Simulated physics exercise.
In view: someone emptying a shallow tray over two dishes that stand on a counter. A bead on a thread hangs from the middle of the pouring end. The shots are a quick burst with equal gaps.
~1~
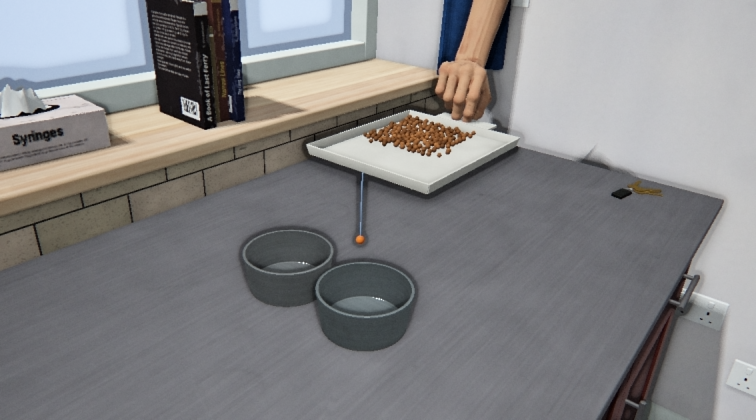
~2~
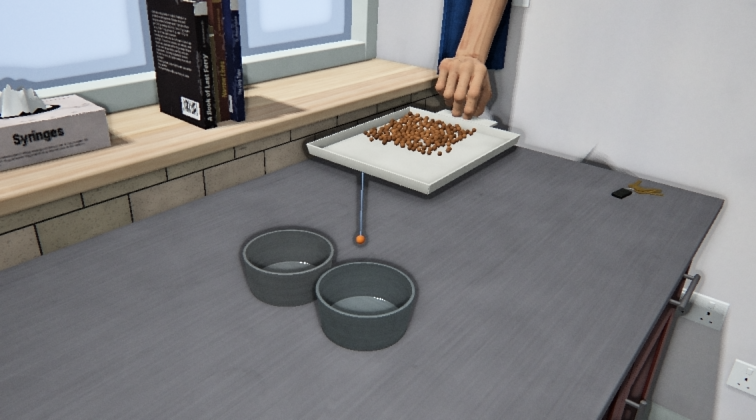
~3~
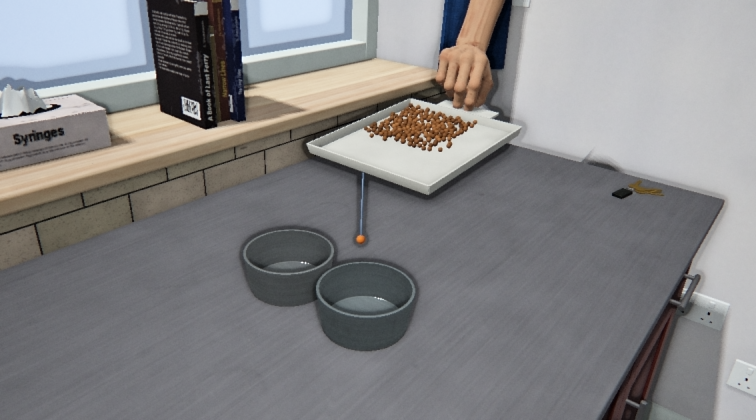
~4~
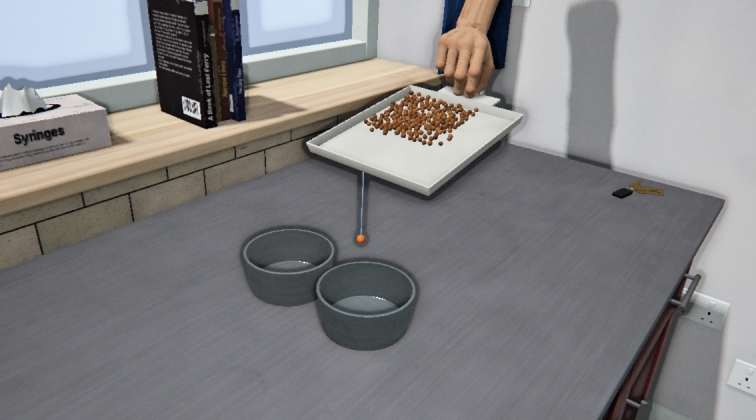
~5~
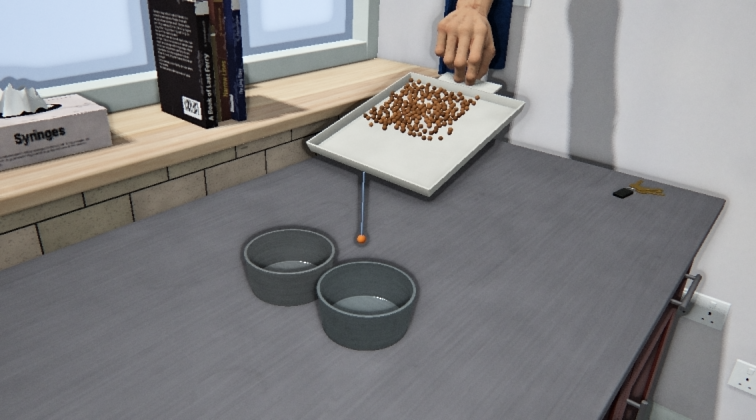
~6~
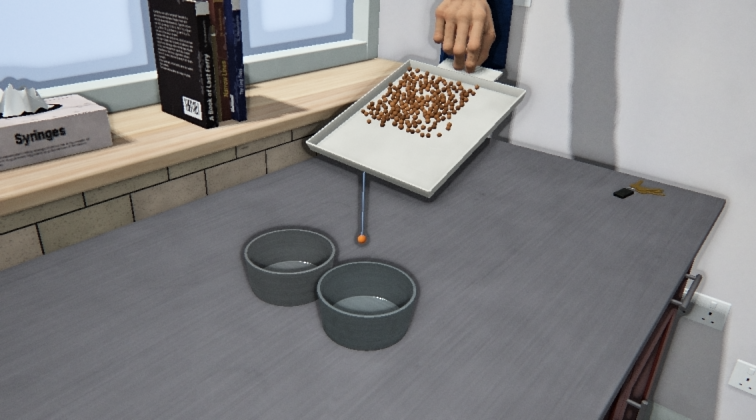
The video shows a hand raising the far end of a shallow white tray of small brown balls above two gray bowls on a counter, gradually tilting it toward its lower right corner as some balls shift slightly.
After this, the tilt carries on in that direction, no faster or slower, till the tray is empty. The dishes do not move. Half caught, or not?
The two hold the larger part of the load.
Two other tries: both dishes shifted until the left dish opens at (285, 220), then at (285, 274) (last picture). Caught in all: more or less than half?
In turn: Not half; not half.
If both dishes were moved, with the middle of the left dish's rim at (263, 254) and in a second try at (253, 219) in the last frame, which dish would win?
The first try: The right one. The second: The right dish.
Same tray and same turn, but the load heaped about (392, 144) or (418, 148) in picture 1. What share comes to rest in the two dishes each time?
Near 80 % and 80 %.
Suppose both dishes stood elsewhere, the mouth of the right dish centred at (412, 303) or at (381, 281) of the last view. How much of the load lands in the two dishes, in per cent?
Near 80 % and 80 %.
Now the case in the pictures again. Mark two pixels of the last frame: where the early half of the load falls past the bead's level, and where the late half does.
Around (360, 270) and then (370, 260).
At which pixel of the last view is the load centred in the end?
Roughly at (359, 316).
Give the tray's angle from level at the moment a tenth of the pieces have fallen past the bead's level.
At some 60 degrees.
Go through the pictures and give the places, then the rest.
In the first frame, corners of the pouring end near (310, 144) and (428, 183), level; middle of the load near (419, 134), cereal balls; left dish near (256, 282); right dish near (333, 324); bead on its thread near (360, 240).
In the second frame, corners of the pouring end near (310, 144) and (429, 183), level; middle of the load near (420, 132).
In the third frame, corners of the pouring end near (310, 143) and (429, 184), tipped barely, lowest at the right corner; middle of the load near (420, 126).
In the fourth frame, corners of the pouring end near (310, 142) and (428, 186), tipped a little, lowest at the right corner; middle of the load near (421, 116).
In the fifth frame, corners of the pouring end near (310, 142) and (429, 187), tipped clearly, lowest at the right corner; middle of the load near (421, 108).
In the sixth frame, corners of the pouring end near (309, 141) and (428, 189), tipped clearly, lowest at the right corner; middle of the load near (419, 100), near a third on the move; left dish near (258, 281); right dish near (335, 324).
Shortly afterwards, tray tipped steeply; near two thirds on the tray; near a quarter in the right dish; a little in the left dish; a little outside both; a little in the air.
Next, tray tipped past a quarter turn; near a quarter on the tray; near a third in the right dish; a little in the left dish; a little outside both; near a quarter in the air.
Some moments later, tray tipped past a quarter turn; near two thirds in the right dish; near a quarter in the left dish; near a quarter outside both.
In the end, tray tipped past a quarter turn; near two thirds in the right dish; near a quarter in the left dish; near a quarter outside both.
